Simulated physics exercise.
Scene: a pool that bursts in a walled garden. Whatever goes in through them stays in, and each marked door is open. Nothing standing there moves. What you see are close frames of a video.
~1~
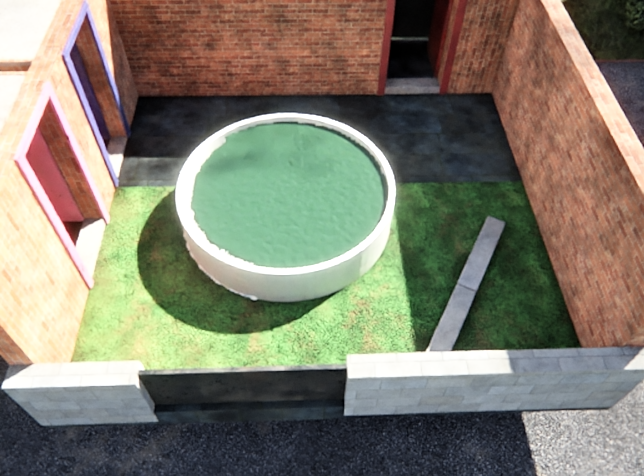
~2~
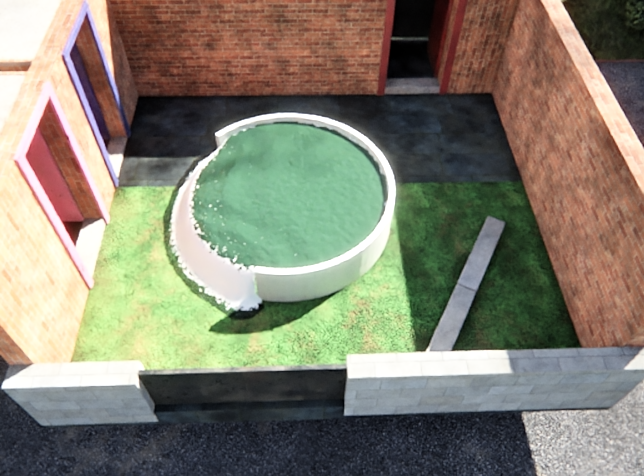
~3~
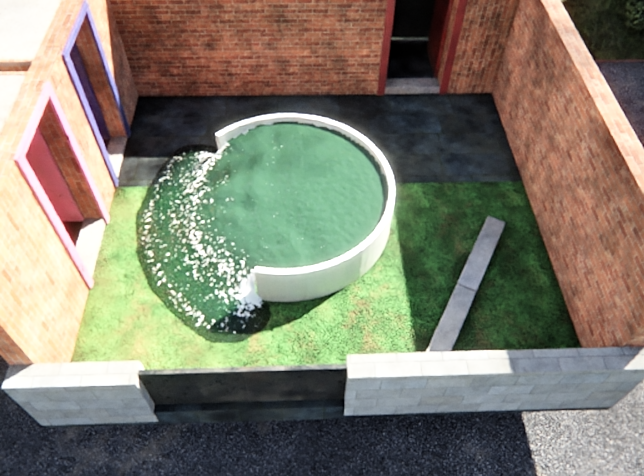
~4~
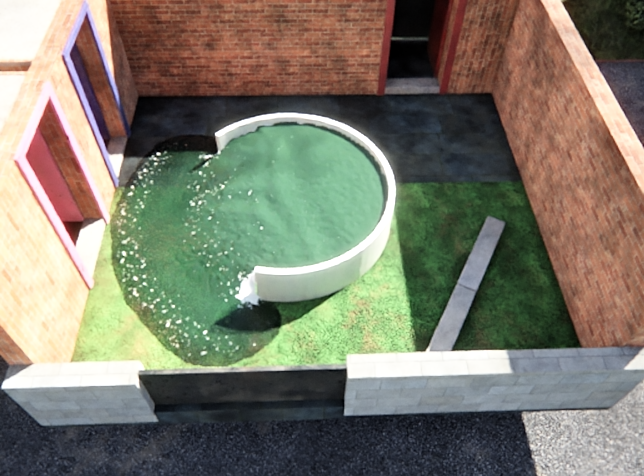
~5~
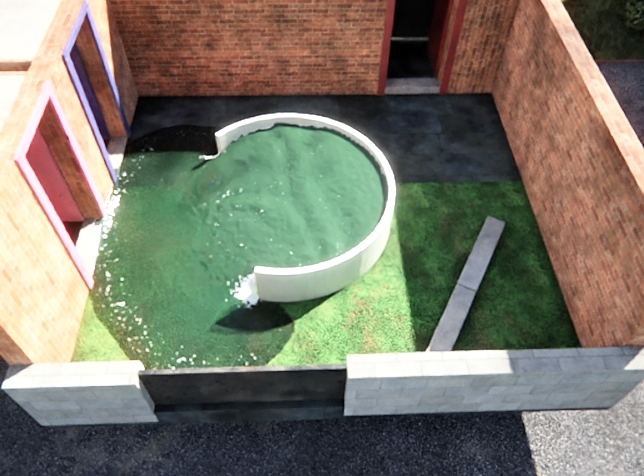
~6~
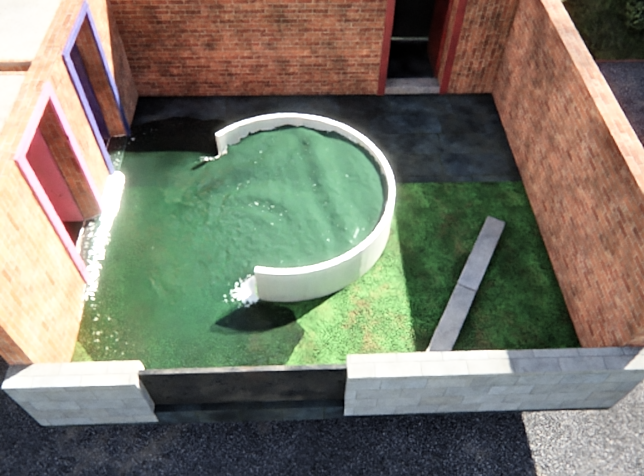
A round pool in a walled garden bursts open, and green water spreads left across the grass.
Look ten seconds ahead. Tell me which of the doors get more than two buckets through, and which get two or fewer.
My prediction: The pink door goes over the limit; the red door keeps to the limit; the blue door goes over the limit.
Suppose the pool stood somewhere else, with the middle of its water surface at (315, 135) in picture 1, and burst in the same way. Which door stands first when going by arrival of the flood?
That would be the one in blue, I think.
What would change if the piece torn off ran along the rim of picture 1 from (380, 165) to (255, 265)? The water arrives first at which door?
Lab note - earliest arrival at the red door.
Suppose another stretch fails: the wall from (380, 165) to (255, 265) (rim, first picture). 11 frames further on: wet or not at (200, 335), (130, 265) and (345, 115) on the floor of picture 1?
The three spots, in order, are inundated, spared and spared.
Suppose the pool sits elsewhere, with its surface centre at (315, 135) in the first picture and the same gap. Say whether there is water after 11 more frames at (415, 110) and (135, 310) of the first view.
Bone-dry, soaked.
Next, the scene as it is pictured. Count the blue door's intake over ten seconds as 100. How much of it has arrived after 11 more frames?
My estimate is close to 45 per cent.
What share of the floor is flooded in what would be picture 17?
Around 35 percent.
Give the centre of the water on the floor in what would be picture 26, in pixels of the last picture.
Close to (221, 244), I reckon.
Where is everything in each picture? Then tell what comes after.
In the first picture, the pool at (286, 189) is whole and still.
In the second picture, the front is at a hidden place, out from the gap at (189, 228).
In the third picture, water pours out at (190, 230) and has run to (187, 150).
In the fourth picture, the front is at (185, 139), out from the gap at (190, 231).
In the fifth picture, water pours out at (190, 232) and has run to (166, 131).
In the sixth picture, water pours out at (190, 232) and has run to (131, 132).
A moment on, water covers 35 % of the floor; the pink door over two buckets in, the red door not reached, the blue door over two buckets in.
Next, water covers 35 % of the floor; the pink door far over two buckets in, the red door not reached, the blue door far over two buckets in.
Then, water covers 55 % of the floor; the pink door far over two buckets in, the red door not reached, the blue door far over two buckets in.
Later, water covers 95 % of the floor; the pink door far over two buckets in, the red door wet at the sill, nothing in, the blue door far over two buckets in.
In the end, water covers 95 % of the floor; the pink door far over two buckets in, the red door wet at the sill, nothing in, the blue door far over two buckets in.
